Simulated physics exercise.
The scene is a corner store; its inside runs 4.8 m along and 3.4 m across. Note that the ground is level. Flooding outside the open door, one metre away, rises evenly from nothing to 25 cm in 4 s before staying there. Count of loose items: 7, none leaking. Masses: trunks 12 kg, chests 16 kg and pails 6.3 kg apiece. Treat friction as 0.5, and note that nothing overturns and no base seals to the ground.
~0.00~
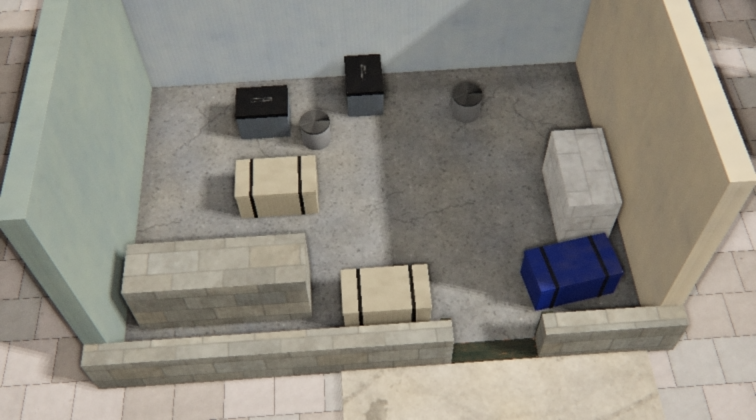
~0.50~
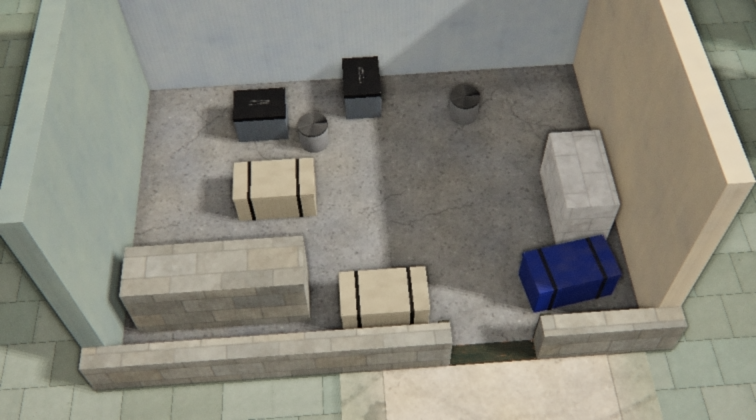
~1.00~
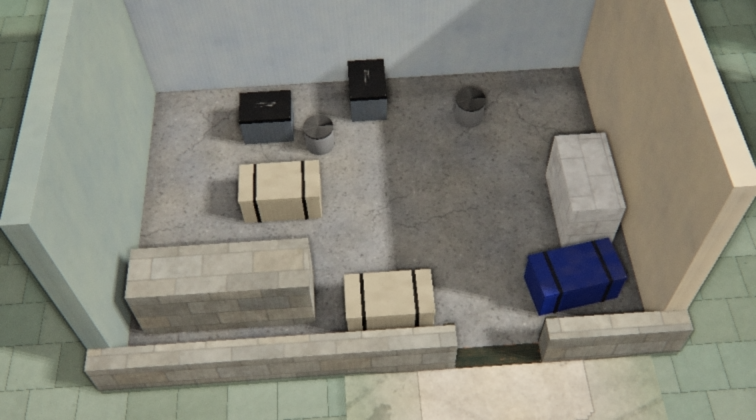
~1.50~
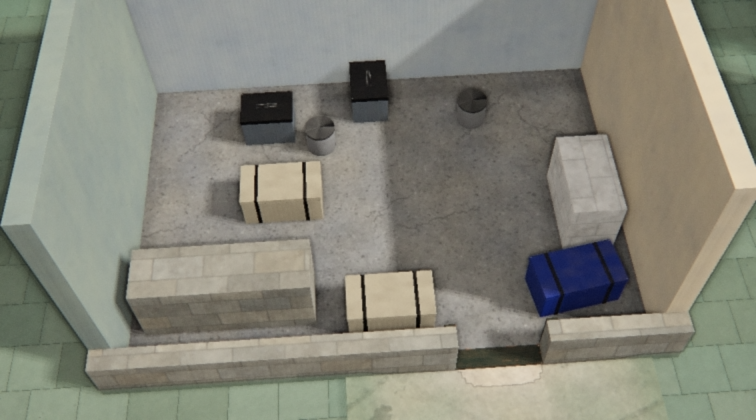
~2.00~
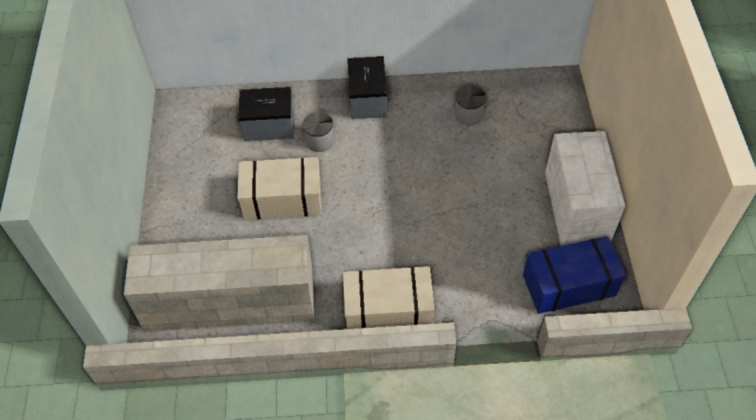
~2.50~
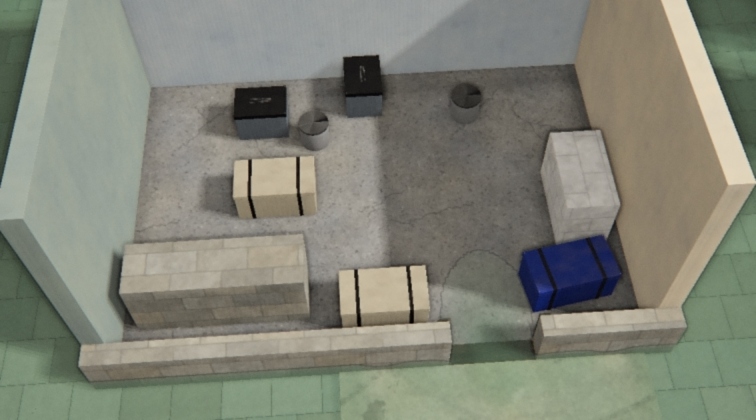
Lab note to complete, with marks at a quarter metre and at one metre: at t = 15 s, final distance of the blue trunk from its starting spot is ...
At t = 15 s the distance is above one metre.
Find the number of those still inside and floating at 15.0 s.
At that point I count 6.
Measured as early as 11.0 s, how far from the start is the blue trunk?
Some 80 cm from the start.
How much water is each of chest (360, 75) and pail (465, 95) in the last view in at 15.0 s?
Some 13 cm at the first, some 8 cm at the second.
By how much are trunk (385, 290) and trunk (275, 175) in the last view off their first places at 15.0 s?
One is off by 20 cm, the other by 120 cm, in the order asked.
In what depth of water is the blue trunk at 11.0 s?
I'd put it at about 9 cm.
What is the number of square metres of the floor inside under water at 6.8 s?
Roughly 11.5 m2.
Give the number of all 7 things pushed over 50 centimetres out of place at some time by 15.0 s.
Total: 6.
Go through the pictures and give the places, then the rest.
In the first frame, the blue trunk at (574, 261) rests on the ground; water covers 0.0 m2; 0 of 7 have shifted.
In the second frame, the blue trunk at (572, 263), on the bottom; 0.0 m2 under water; 0 of 7 have shifted.
In the third frame, the blue trunk at (577, 266), on the bottom; water covers 0.0 m2; 0 of 7 have shifted.
In the fourth frame, the blue trunk at (579, 268) rests on the ground; 0.0 m2 under water; 0 of 7 have shifted.
In the fifth frame, the blue trunk at (576, 265) rests on the ground; water covers 0.1 m2; 0 of 7 have shifted.
In the sixth frame, the blue trunk at (572, 263) rests on the ground; 0.6 m2 under water; 0 of 7 have shifted.
After 3.5 s the blue trunk is near (573, 263), 0.0 m from its start, aground; 0 afloat.
After 6.8 s the blue trunk is near (596, 254), 0.2 m from its start, afloat; 2 afloat.
After 11.0 s the blue trunk is near (527, 194), 0.8 m from its start, afloat; 5 afloat.
After 15.0 s the blue trunk is near (259, 137), 3.3 m from its start, afloat; 6 afloat.
